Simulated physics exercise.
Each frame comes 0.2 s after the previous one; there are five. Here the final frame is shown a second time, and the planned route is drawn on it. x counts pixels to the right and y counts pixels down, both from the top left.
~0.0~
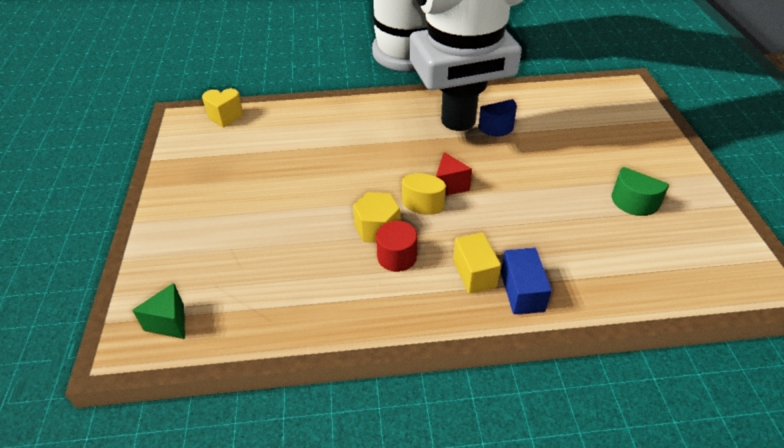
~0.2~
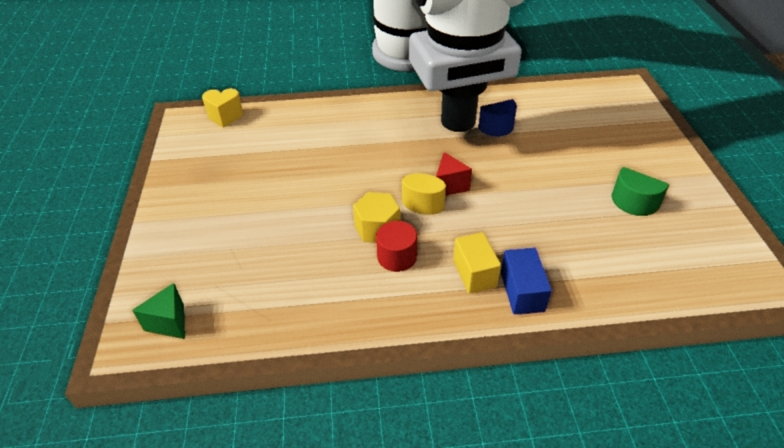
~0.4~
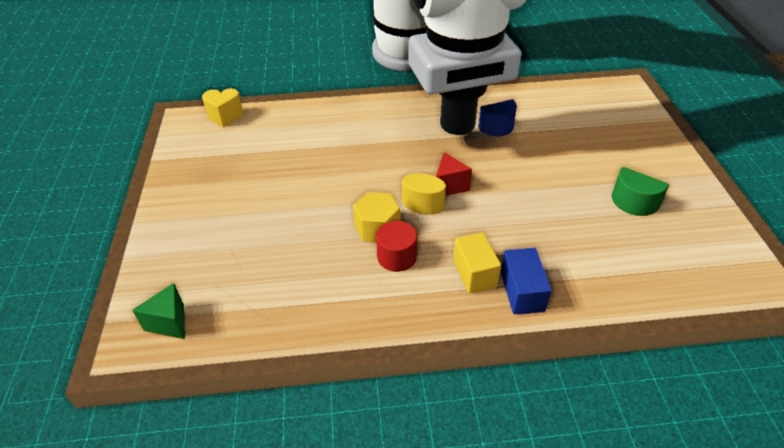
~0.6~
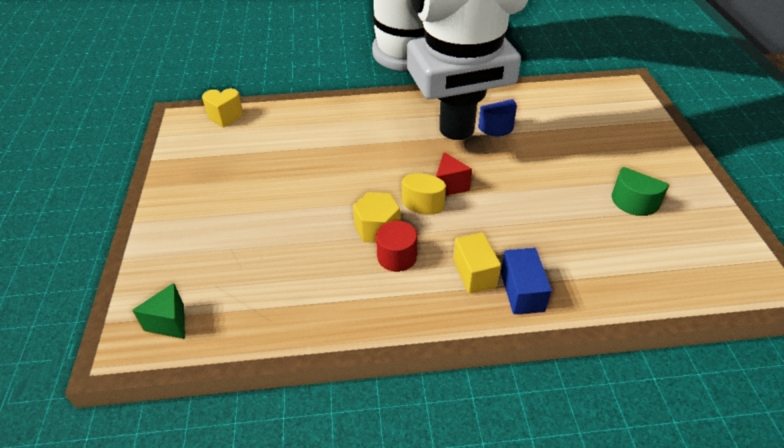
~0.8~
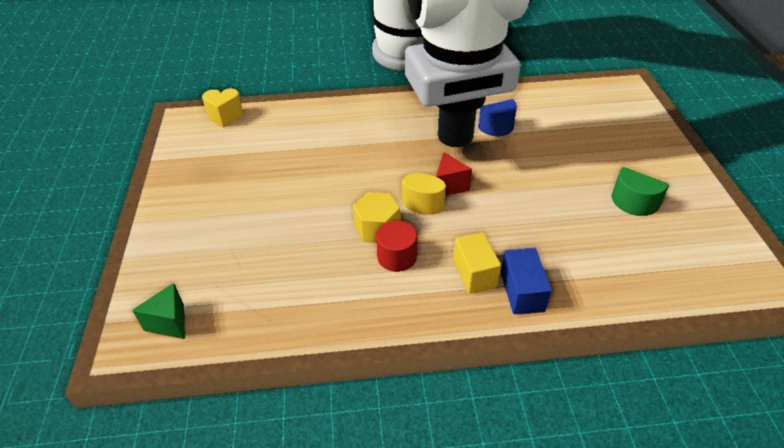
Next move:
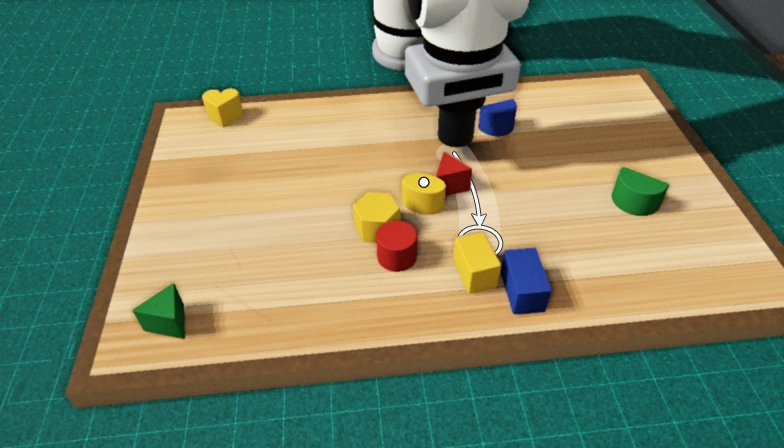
A robot arm's black post slides slightly toward the red block while every block stays still.
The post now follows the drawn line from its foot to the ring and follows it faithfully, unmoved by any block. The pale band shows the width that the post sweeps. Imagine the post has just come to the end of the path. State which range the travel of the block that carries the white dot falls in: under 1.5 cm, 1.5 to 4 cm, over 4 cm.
Shift: 1.5 to 4 cm.
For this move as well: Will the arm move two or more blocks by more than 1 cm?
I'd say yes.
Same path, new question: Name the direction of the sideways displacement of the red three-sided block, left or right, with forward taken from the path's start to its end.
Seen from start to end, it moves right.
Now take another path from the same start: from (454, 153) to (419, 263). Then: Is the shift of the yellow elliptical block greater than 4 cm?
That would be a yes.
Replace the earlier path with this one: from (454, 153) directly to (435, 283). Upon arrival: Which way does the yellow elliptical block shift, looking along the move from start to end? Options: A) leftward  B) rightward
B (rightward)
The line goes from (454, 153) via (475, 194), ending at (480, 242); the dot is on the yellow elliptical block.
The first path, step by step. One third of the way, post at (471, 164); yellow elliptical block at (421, 186), turned 15° clockwise; red three-sided block at (451, 172).
Two thirds of the way, post at (480, 194); yellow elliptical block at (412, 193), turned 60° clockwise; red three-sided block at (450, 193), turned 35° clockwise.
At the end, post at (482, 226); yellow elliptical block at (411, 193), turned 60° clockwise; red three-sided block at (449, 198), turned 50° clockwise; yellow rectangle at (477, 255); blue rectangle unmoved.
